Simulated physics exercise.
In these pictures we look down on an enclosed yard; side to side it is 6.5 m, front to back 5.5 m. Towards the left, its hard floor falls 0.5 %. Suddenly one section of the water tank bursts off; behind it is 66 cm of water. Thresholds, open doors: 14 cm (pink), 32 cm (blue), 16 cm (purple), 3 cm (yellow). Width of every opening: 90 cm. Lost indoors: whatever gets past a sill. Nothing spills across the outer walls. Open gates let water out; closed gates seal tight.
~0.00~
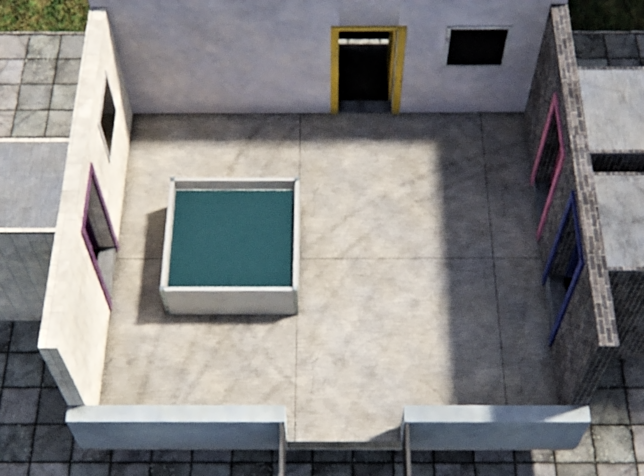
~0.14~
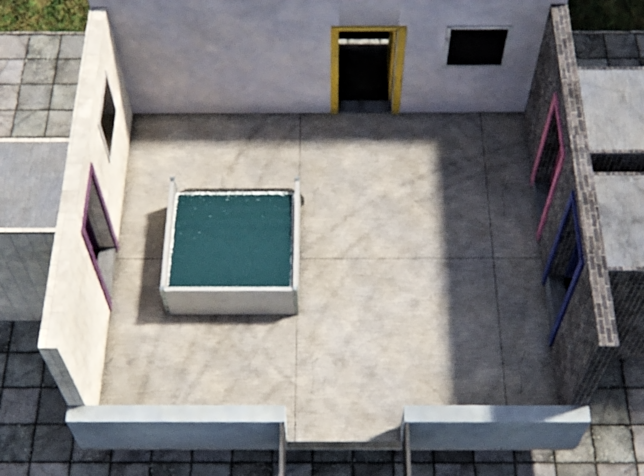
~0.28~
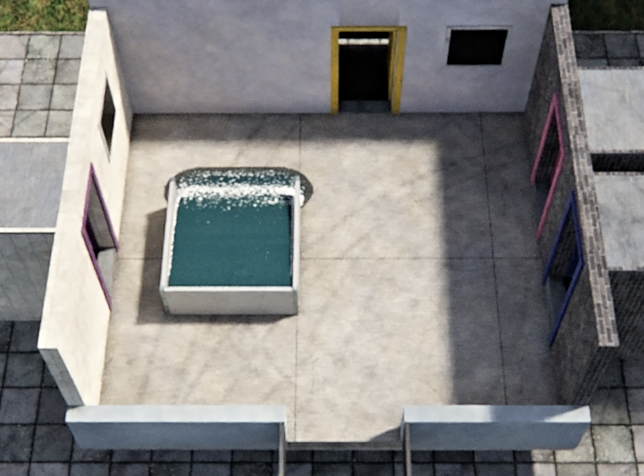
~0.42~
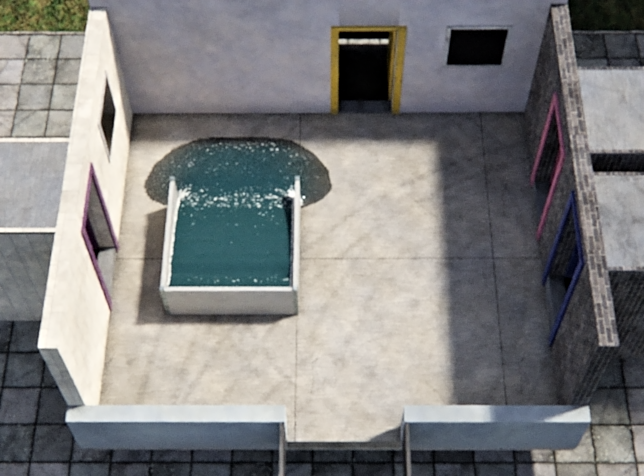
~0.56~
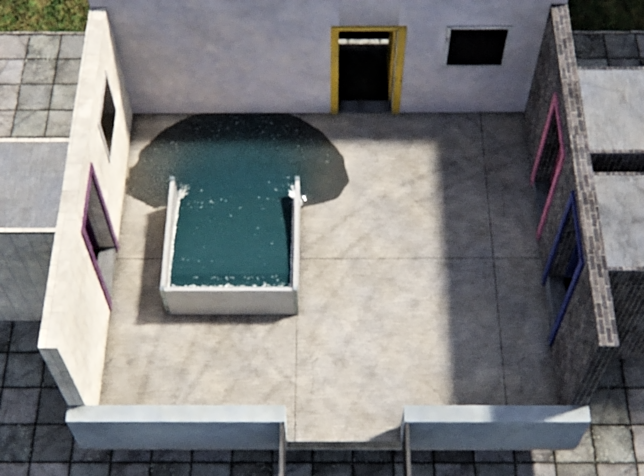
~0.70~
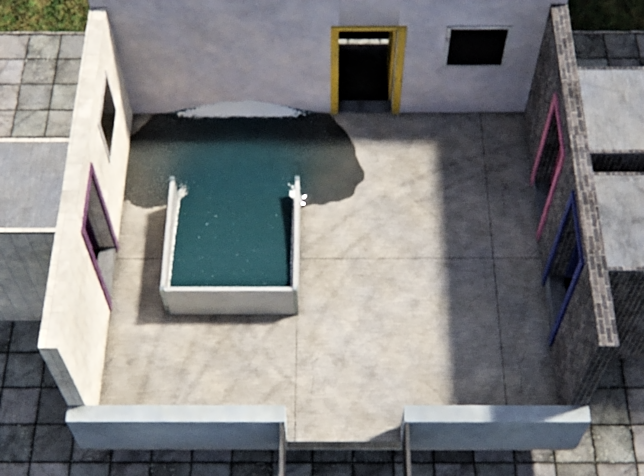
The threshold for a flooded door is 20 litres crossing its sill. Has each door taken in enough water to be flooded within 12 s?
Result: The pink door lets in a smaller amount than the limit. The blue door lets in a smaller amount than the limit. The purple door lets in a smaller amount than the limit. The yellow door lets in a larger amount than the limit.
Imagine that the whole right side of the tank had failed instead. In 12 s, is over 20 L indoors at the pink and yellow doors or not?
Against that limit the pink door gives a greater amount and the yellow door gives a greater amount.
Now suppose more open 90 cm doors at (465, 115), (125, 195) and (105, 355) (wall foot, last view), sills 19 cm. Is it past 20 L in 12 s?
In turn: Short of it, short of it, short of it.
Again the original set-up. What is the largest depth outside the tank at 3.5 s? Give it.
About 22 cm.
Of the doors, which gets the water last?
Door: Blue.
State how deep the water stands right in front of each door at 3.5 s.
In centimetres, the pink door has 13, the blue door 0, the purple door 7 and the yellow door 8.
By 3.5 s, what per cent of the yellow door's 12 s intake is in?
Estimate: Around 65 per cent.
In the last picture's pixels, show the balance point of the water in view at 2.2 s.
(242, 177).
After 1.4 s water covers 20 % of the floor and is deepest (44 cm) near (240, 128); pink door not reached, blue door not reached, purple door not reached, yellow door 12 cm at the sill, 3 L in.
After 2.2 s water covers 25 % of the floor and is deepest (42 cm) near (133, 120); pink door not reached, blue door not reached, purple door not reached, yellow door 12 cm at the sill, 32 L in.
After 3.5 s water covers 55 % of the floor and is deepest (22 cm) near (133, 120); pink door 13 cm at the sill, 0 L in, blue door not reached, purple door 7 cm at the sill, 0 L in, yellow door 8 cm at the sill, 66 L in.
After 7.0 s water covers 95 % of the floor and is deepest (15 cm) near (454, 425); pink door 7 cm at the sill, 0 L in, blue door 5 cm at the sill, 0 L in, purple door 6 cm at the sill, 0 L in, yellow door 5 cm at the sill, 88 L in.
After 12.0 s water covers 100 % of the floor and is deepest (10 cm) near (295, 119); pink door 6 cm at the sill, 0 L in, blue door 6 cm at the sill, 0 L in, purple door 4 cm at the sill, 0 L in, yellow door 7 cm at the sill, 101 L in.
